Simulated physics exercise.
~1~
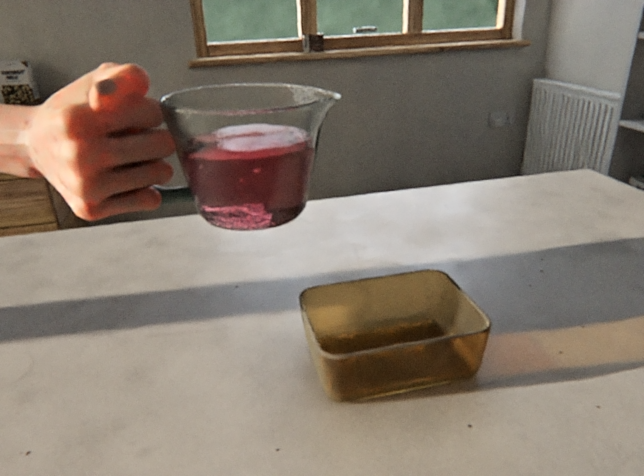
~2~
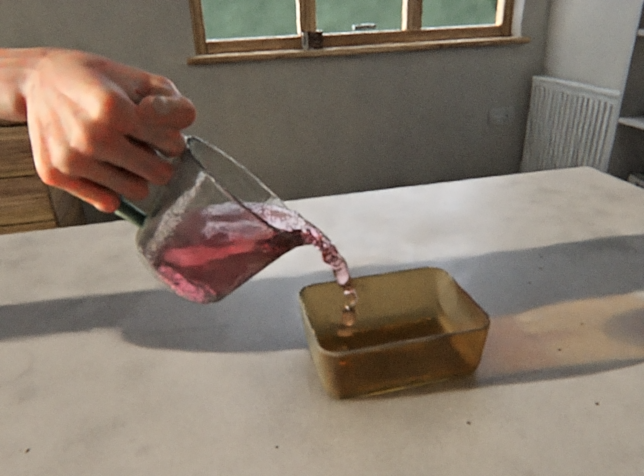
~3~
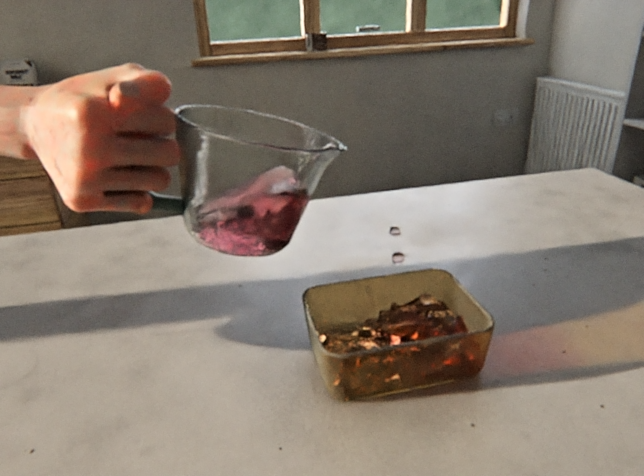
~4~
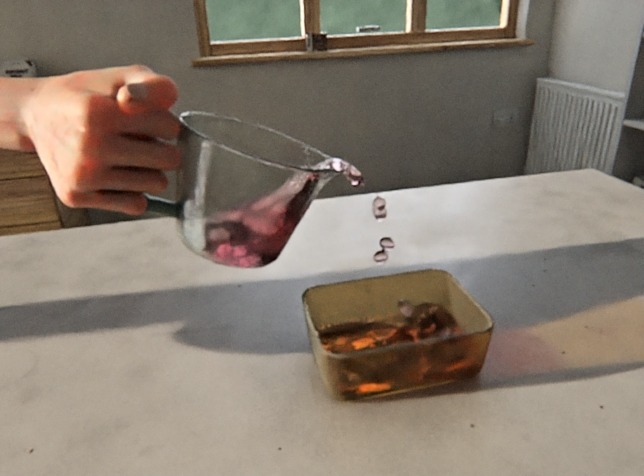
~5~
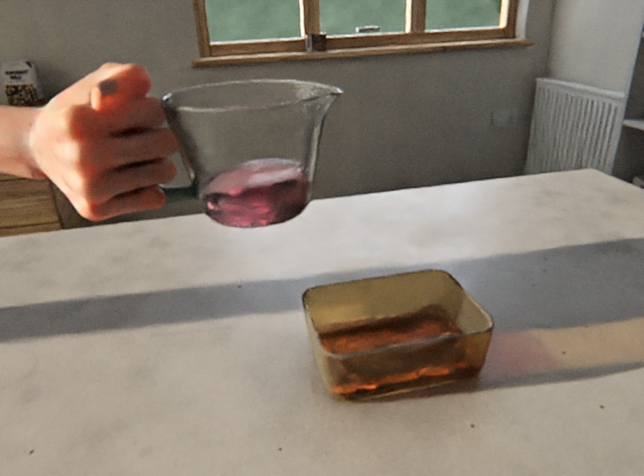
On a pale table top, a hand pours pinkish liquid from a glass jug into an amber tub, then levels the jug.
